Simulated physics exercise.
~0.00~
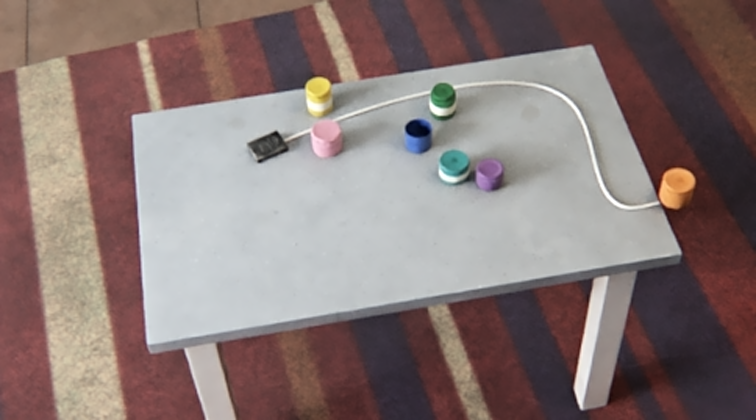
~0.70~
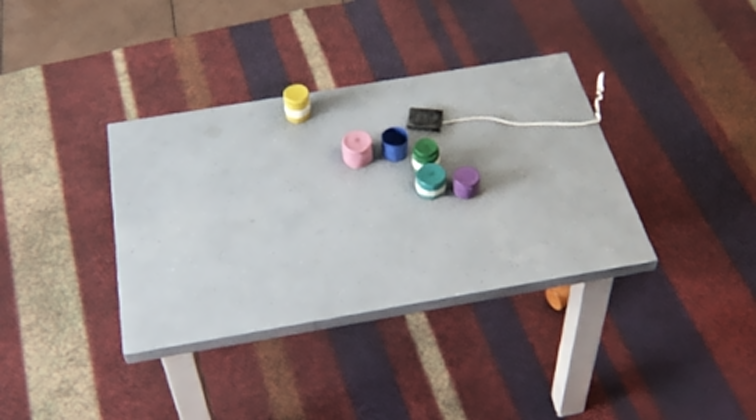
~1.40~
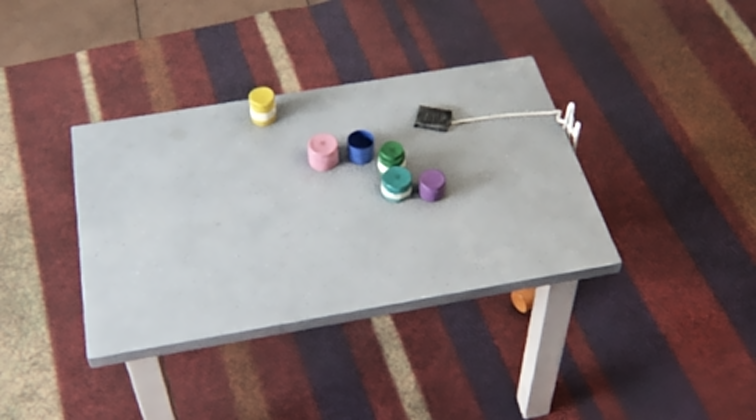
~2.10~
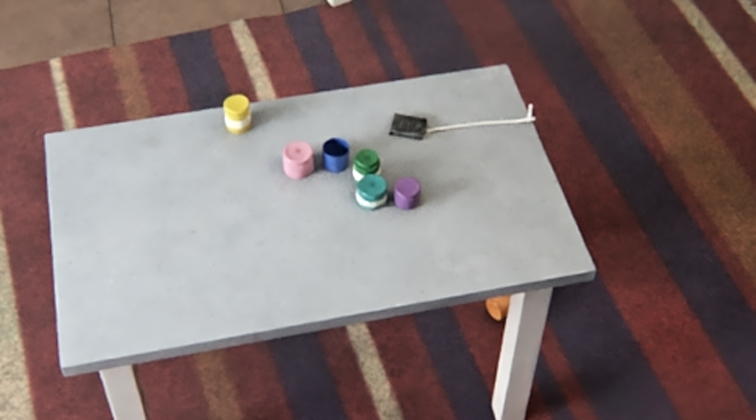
On a gray table above a striped rug, an orange tub tied to a white cord dropped off the right side, dragging the black box rightward as the green and pink tubs shifted slightly, and it ended up below the tabletop.
